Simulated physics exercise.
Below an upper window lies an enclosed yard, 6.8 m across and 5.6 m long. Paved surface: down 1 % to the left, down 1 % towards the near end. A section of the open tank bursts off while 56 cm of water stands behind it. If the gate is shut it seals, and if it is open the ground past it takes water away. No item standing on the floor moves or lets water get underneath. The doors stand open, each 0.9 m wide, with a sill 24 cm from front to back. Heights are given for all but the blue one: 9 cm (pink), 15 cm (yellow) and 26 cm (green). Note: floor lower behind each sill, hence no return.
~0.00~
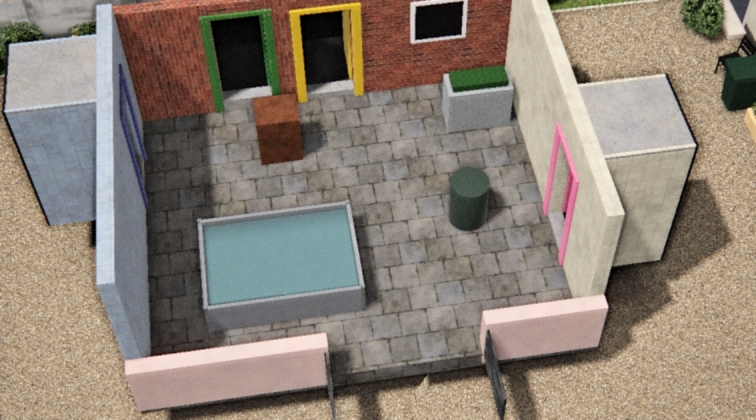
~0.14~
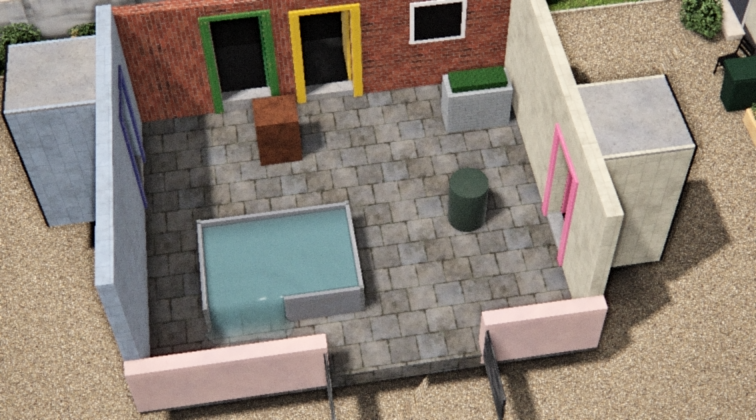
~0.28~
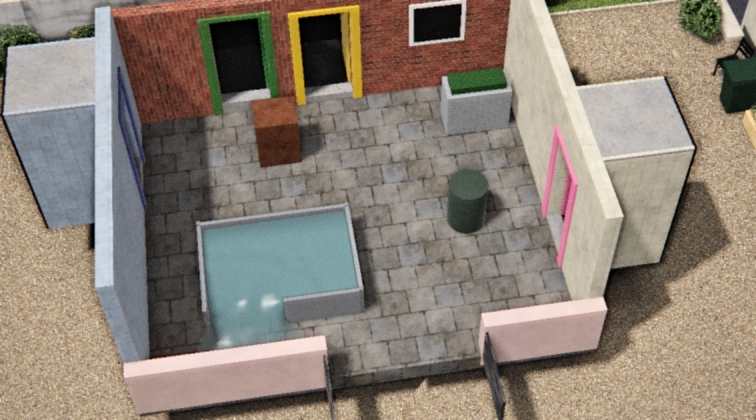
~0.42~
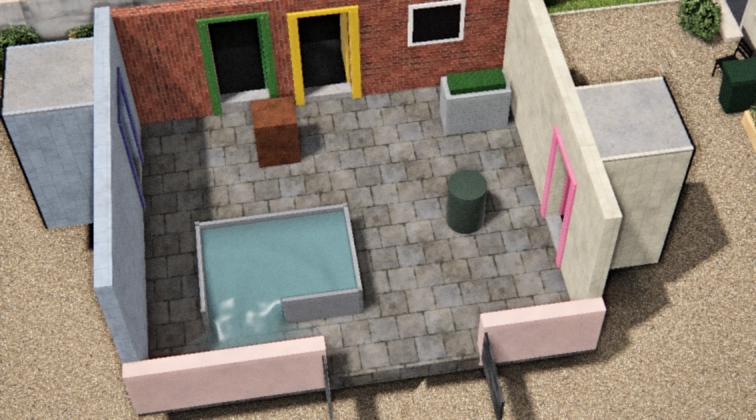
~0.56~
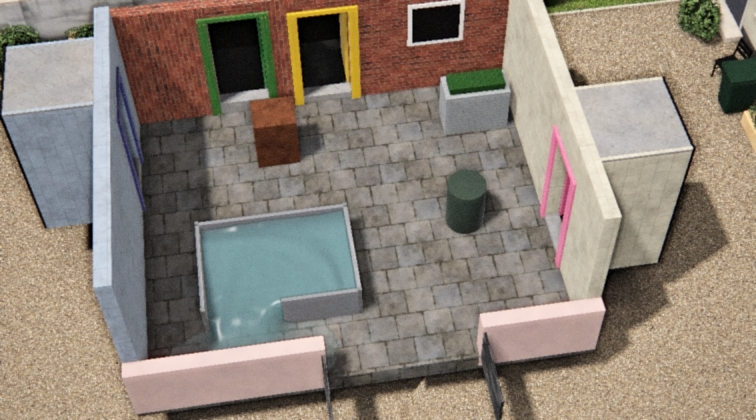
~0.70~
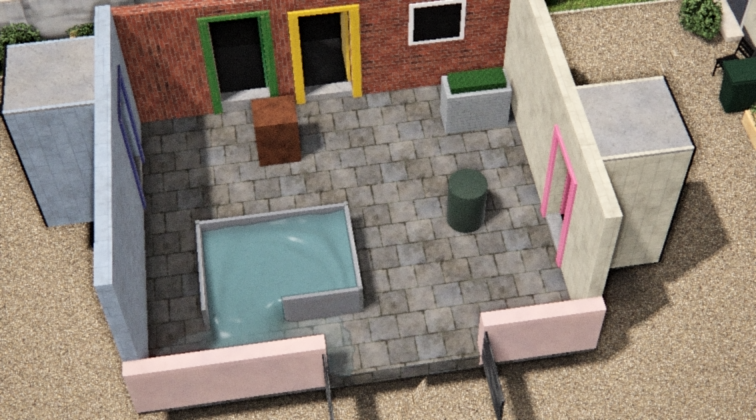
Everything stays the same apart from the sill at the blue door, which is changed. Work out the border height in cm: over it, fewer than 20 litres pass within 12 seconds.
Border at about 7 cm.
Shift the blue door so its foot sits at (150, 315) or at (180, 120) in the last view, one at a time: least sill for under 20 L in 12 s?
You'd want about 12.5 cm there first, then about 16 cm.
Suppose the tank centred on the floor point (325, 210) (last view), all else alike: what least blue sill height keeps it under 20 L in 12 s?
About 7.0 centimetres.
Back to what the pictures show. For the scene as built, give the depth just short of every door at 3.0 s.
Lab note, cm: Pink 0; yellow 0; green 0; blue 4.
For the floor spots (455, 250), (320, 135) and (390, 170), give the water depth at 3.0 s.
I'd read roughly 2, 0 and 0 cm there.
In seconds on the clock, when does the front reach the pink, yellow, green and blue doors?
Pink at 3.2 s, yellow at 4.5 s, green at 3.4 s and blue at 2.4 s.
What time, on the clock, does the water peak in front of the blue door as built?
9.5 s.
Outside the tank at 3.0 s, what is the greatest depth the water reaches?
It gets to close to 34 centimetres there.
After 1.4 s water covers 10 % of the floor, deepest (60 cm) near (151, 389); it has not reached the blue door.
After 3.0 s water covers 45 % of the floor, deepest (34 cm) near (151, 389); 4 cm at the blue door, 0 litres in over its 22 cm sill.
After 12.0 s water covers 95 % of the floor, deepest (10 cm) near (151, 389); 7 cm at the blue door, 0 litres in over its 22 cm sill.
At the blue door as built, the water arrived by 2.4 s and peaked near 10 cm at 9.4 s.
Run again over the same 12 s with other heights there, 38 litres in over 5.5 cm, 15 litres over 7.5 cm. The limit of 20 litres is kept from about 7 cm up.
